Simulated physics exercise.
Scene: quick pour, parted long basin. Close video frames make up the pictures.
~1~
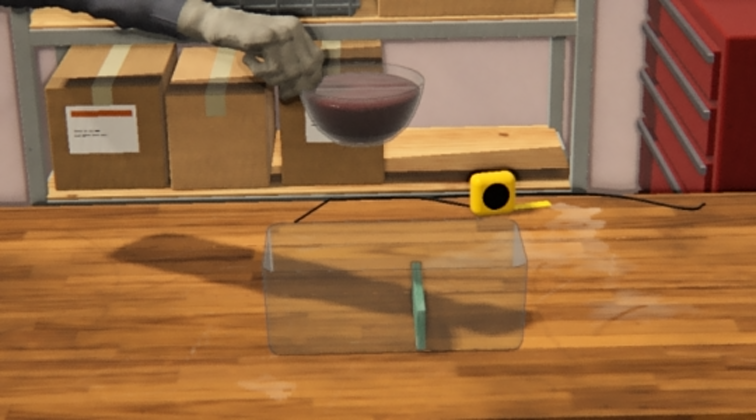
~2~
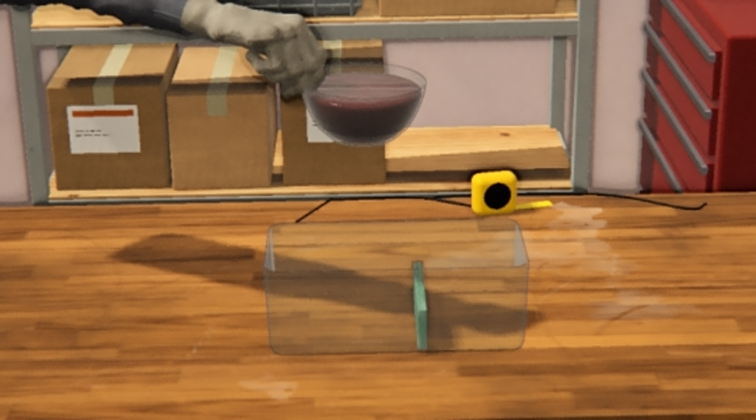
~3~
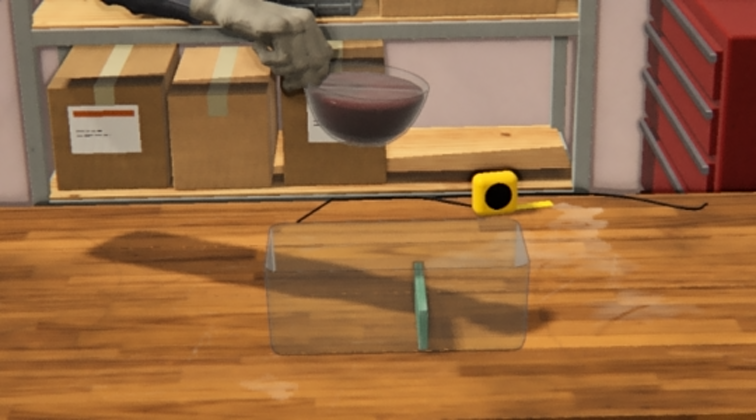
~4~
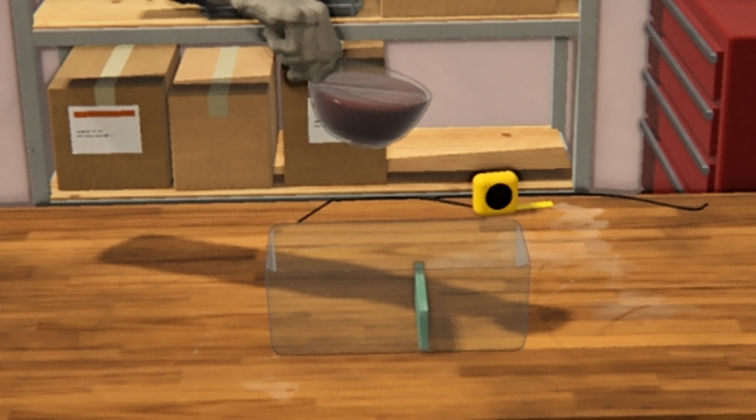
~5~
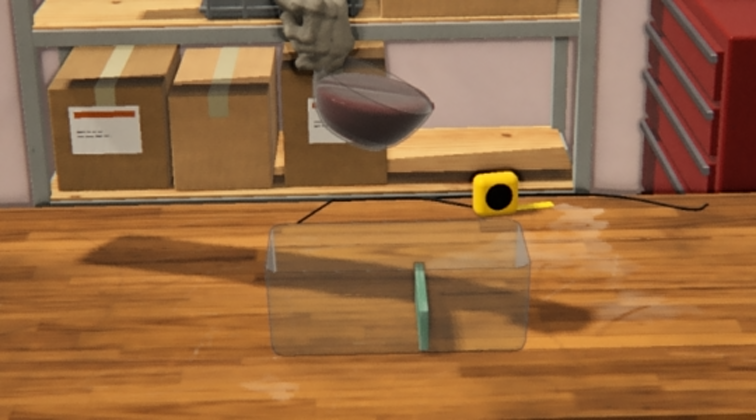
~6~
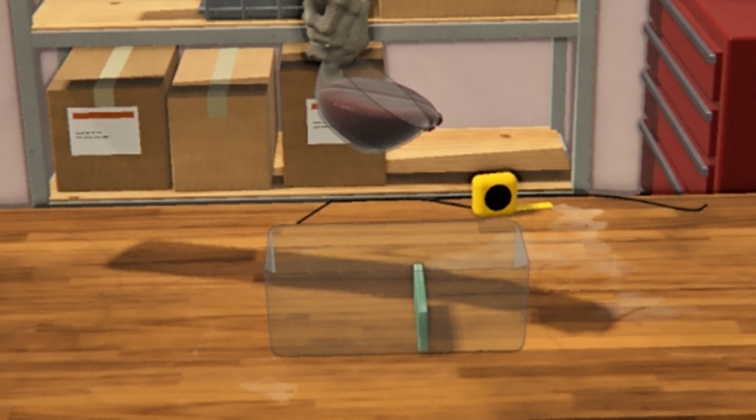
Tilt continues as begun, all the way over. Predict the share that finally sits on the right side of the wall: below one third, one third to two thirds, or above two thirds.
Highest of three bands.
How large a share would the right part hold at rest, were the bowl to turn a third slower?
Near 85 %.
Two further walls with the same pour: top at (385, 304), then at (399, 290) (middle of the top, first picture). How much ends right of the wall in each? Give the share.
Near 65 % and 80 %.
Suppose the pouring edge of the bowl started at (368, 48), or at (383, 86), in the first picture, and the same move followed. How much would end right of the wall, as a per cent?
45 and 50 in a hundred.
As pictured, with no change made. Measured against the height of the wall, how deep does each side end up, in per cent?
On the left 10 %, on the right 50 %.
A moment on, the bowl is tipped right over and 5 per cent is still to pour, 0 is left of the wall and 41 right of it.
Next, the bowl is tipped right over and 0 per cent is still to pour, 9 is left of the wall and 67 right of it.
Then the bowl is tipped right over and 0 per cent is still to pour, 11 is left of the wall and 76 right of it.
Later the bowl is tipped right over and 0 per cent is still to pour, 14 is left of the wall and 76 right of it.
In the end 15 per cent lies left of the wall, 76 right of it and 10 outside.
